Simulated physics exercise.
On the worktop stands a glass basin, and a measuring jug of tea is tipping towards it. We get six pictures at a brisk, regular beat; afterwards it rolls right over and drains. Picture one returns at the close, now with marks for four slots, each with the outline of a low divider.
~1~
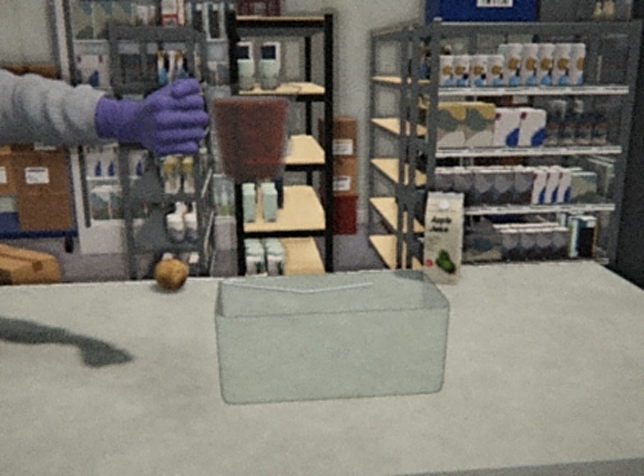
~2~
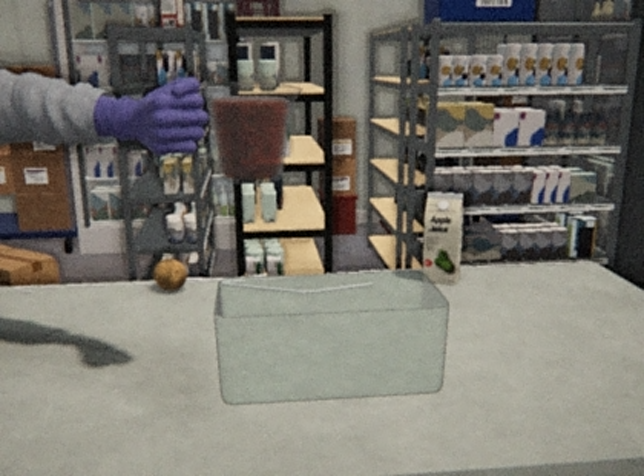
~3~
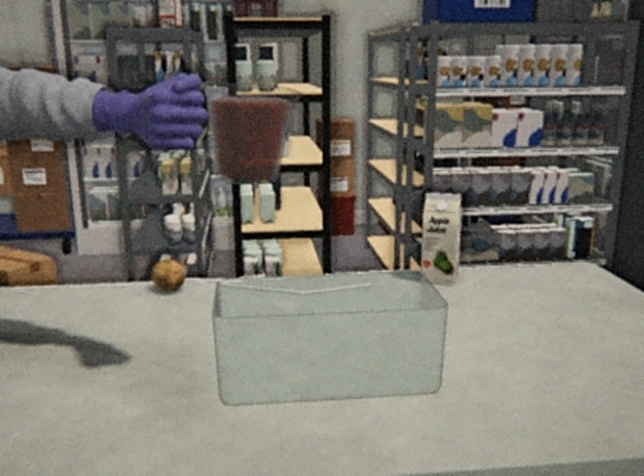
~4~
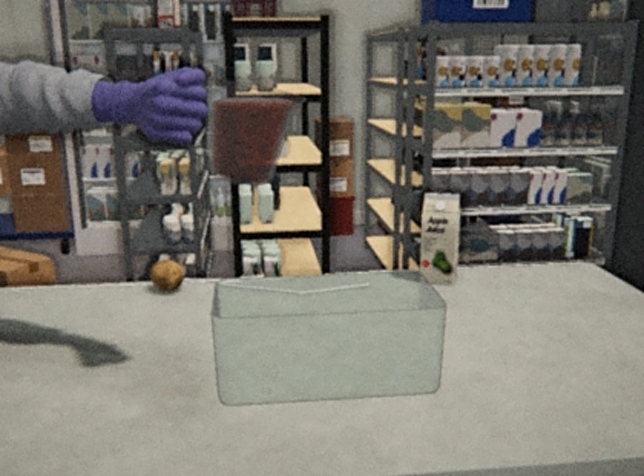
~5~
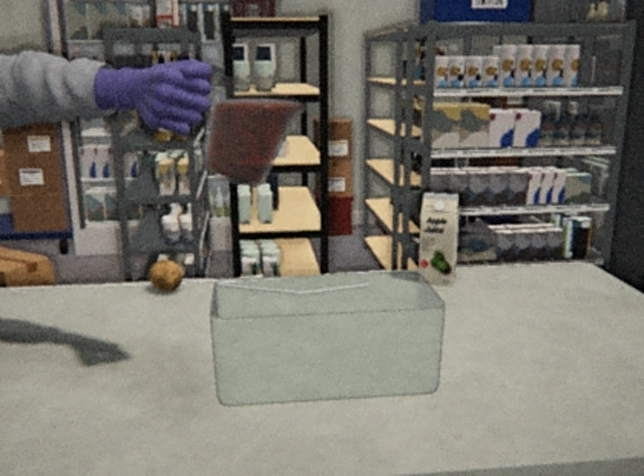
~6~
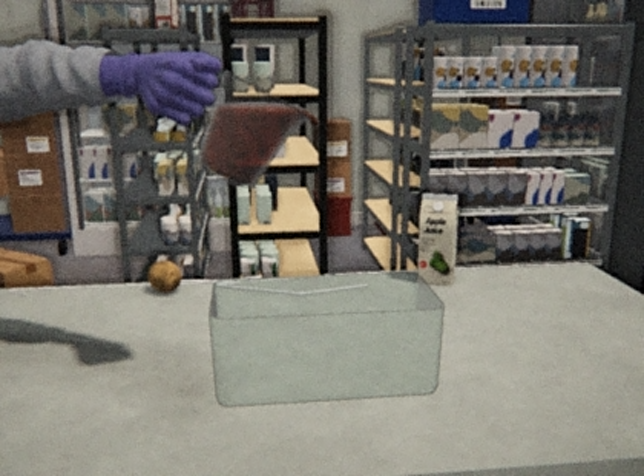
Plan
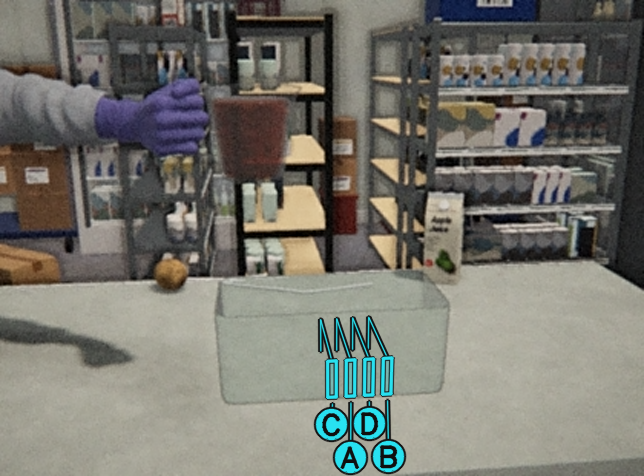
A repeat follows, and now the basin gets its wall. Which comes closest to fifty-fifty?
The answer is place B.
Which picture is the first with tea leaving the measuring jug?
In picture 6.
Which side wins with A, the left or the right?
The right one.
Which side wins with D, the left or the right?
More ends on the right.
On the marked copy, A at (350, 402); B at (387, 400); C at (332, 403); D at (369, 401).
If A is chosen, about 4 % ends left of the wall and 94 % right of it.
If B is chosen, about 48 % ends left of the wall and 50 % right of it.
If C is chosen, about 4 % ends left of the wall and 94 % right of it.
If D is chosen, about 15 % ends left of the wall and 83 % right of it.
